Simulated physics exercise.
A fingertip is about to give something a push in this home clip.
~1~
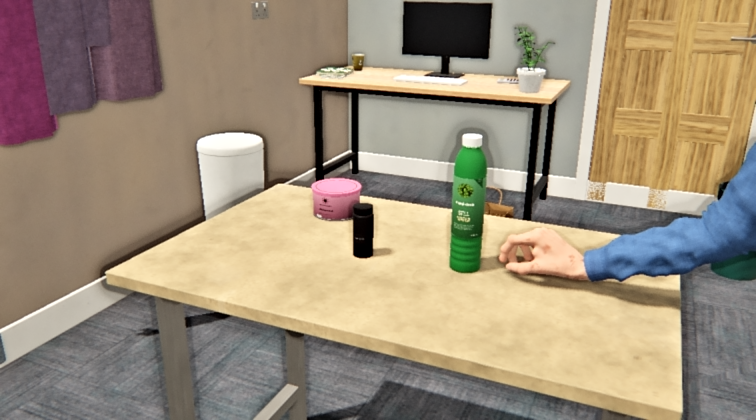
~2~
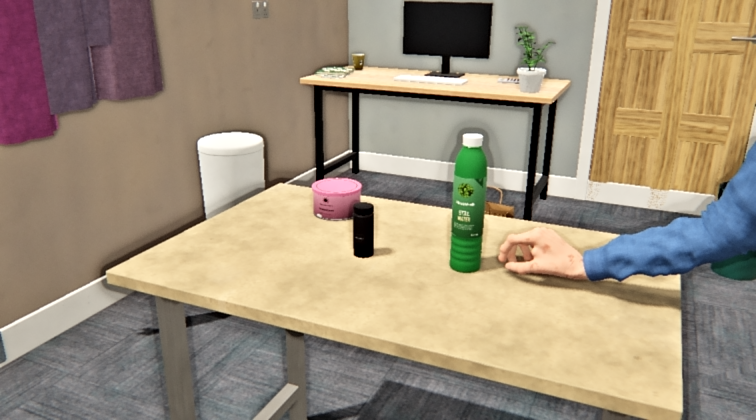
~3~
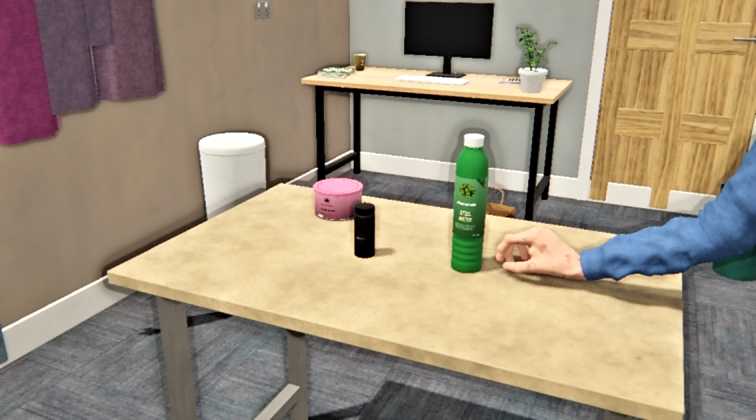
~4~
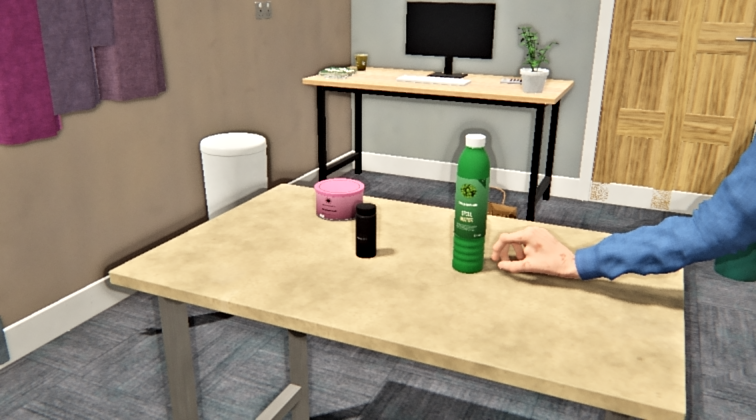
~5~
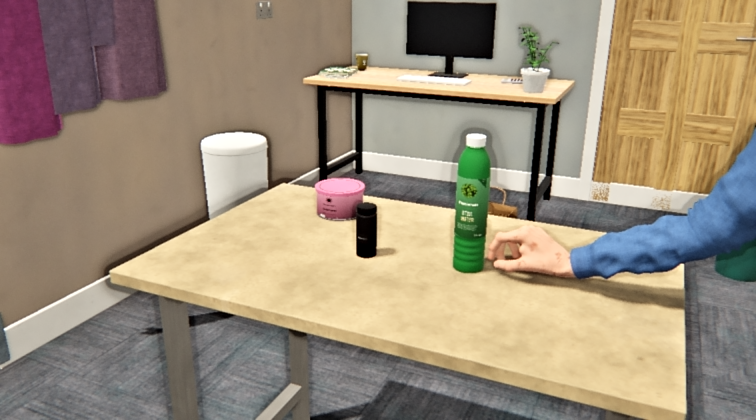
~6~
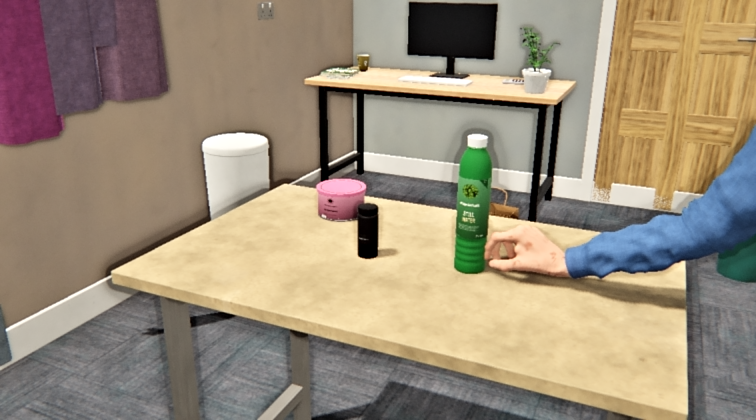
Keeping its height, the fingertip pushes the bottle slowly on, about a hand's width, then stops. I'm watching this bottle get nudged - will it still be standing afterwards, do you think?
Yes: It will stay on its base.
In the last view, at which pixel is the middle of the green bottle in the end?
In the last picture, near pixel (417, 196).
Then, 0.40 s later than the last frame, green bottle moved about its own width near (452, 201).
Then, 0.80 s later than the last frame, green bottle moved about its own width near (428, 198).
When it is over, moved from the start, green bottle. End places, in pixels of the last picture, green bottle near (417, 196).
